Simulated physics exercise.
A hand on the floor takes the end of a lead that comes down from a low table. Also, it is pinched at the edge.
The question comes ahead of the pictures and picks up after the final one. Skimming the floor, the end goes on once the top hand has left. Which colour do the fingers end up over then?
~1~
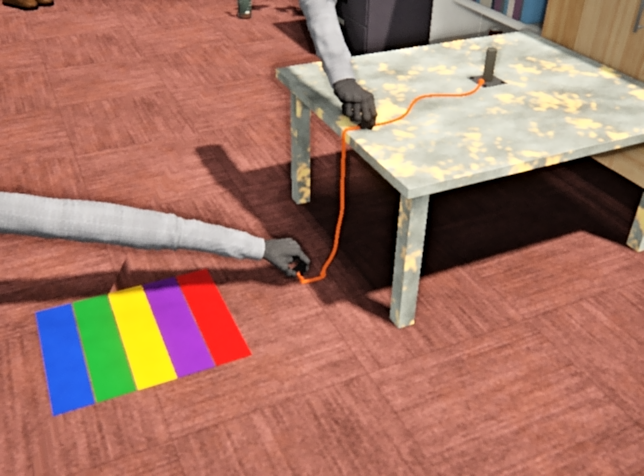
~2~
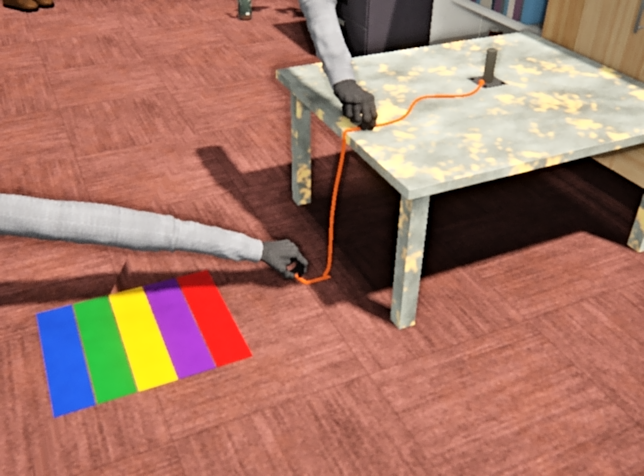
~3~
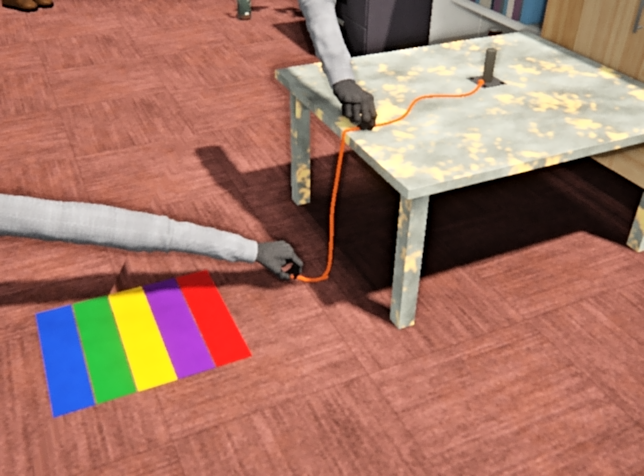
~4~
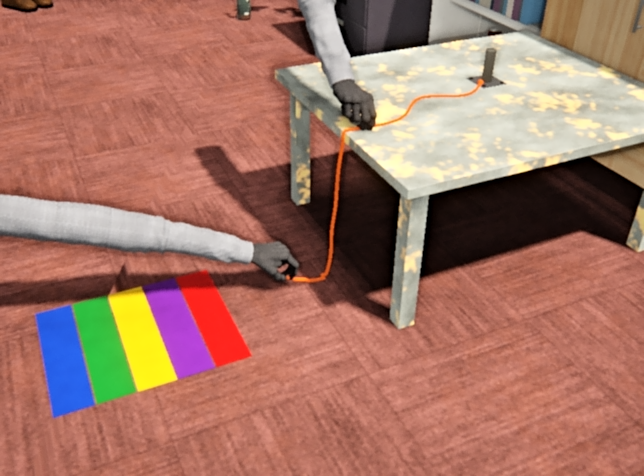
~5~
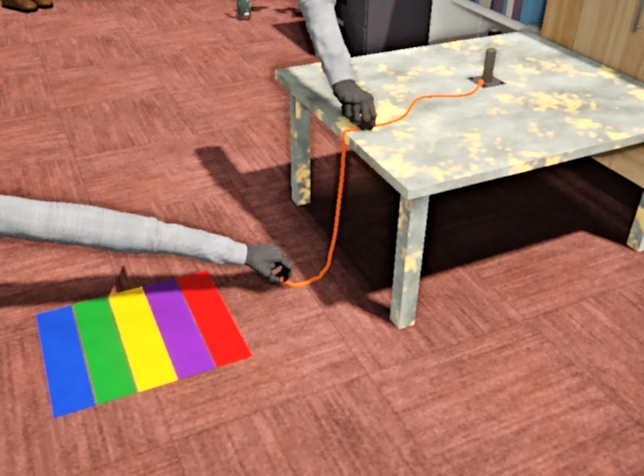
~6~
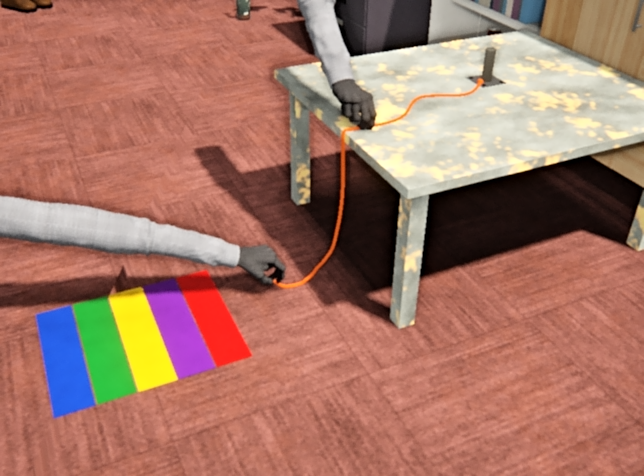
They end up over the purple strip.
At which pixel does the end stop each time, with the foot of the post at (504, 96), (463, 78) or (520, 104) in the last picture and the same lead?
Going through them in sequence: (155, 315), (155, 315) and finally (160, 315).
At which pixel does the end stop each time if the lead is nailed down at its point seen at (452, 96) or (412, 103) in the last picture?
Per try (px, approx.): (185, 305); (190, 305).
Early on, end near (243, 290); short of the strips.
Midway, end near (202, 301); over red.
At the end of the slack, end near (175, 309); over purple. It halts on the purple strip.
